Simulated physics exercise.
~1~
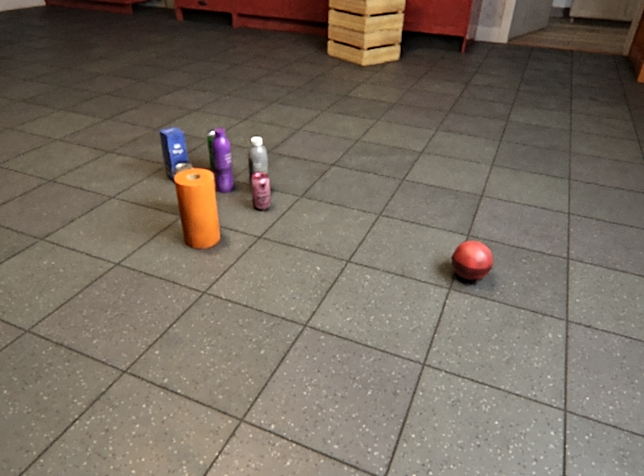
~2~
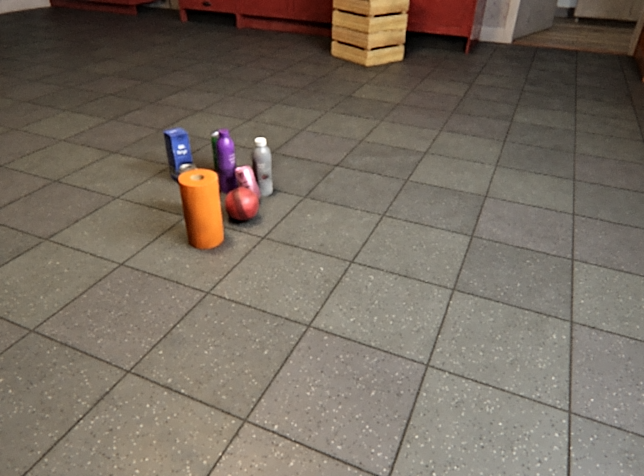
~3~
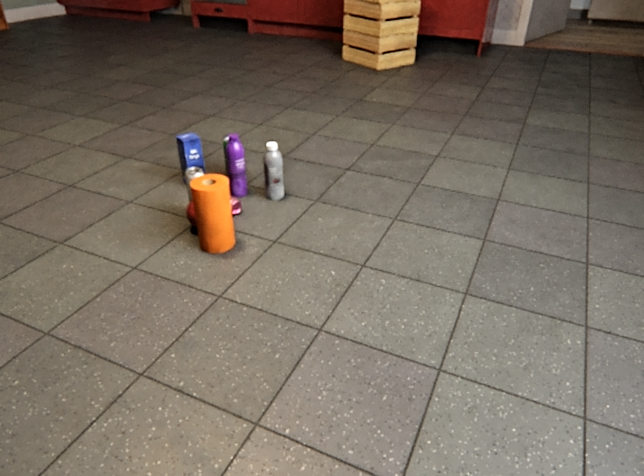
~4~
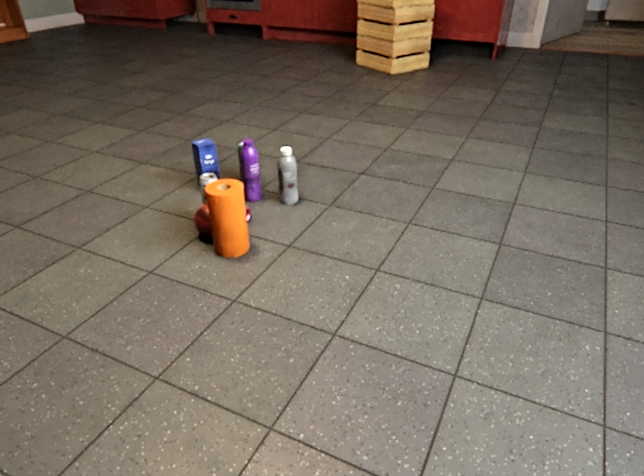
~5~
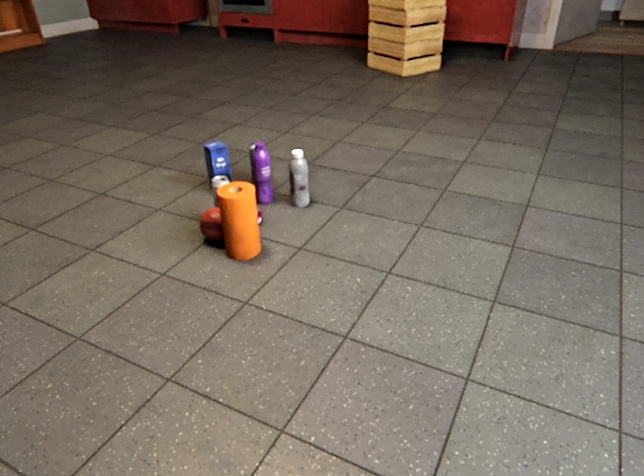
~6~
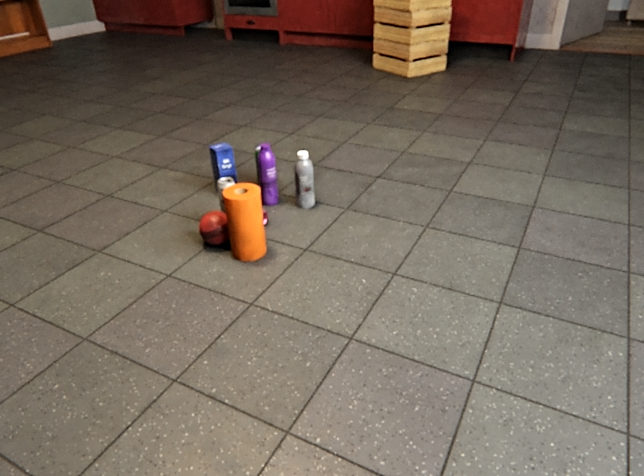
The clip opens on a dark tiled floor, where a red ball sits to the right of a small cluster that includes a blue carton, a purple bottle, a grey bottle, a pink can and an orange roll. The ball rolls left into the group and meets the pink can, which tips. The can ends up on its side, largely hidden behind the orange roll, as the ball passes behind the roll too. While the view pans slightly left, the ball edges out on the roll's left side. At the end it is beside the roll, with the carton, both bottles and the roll still upright.
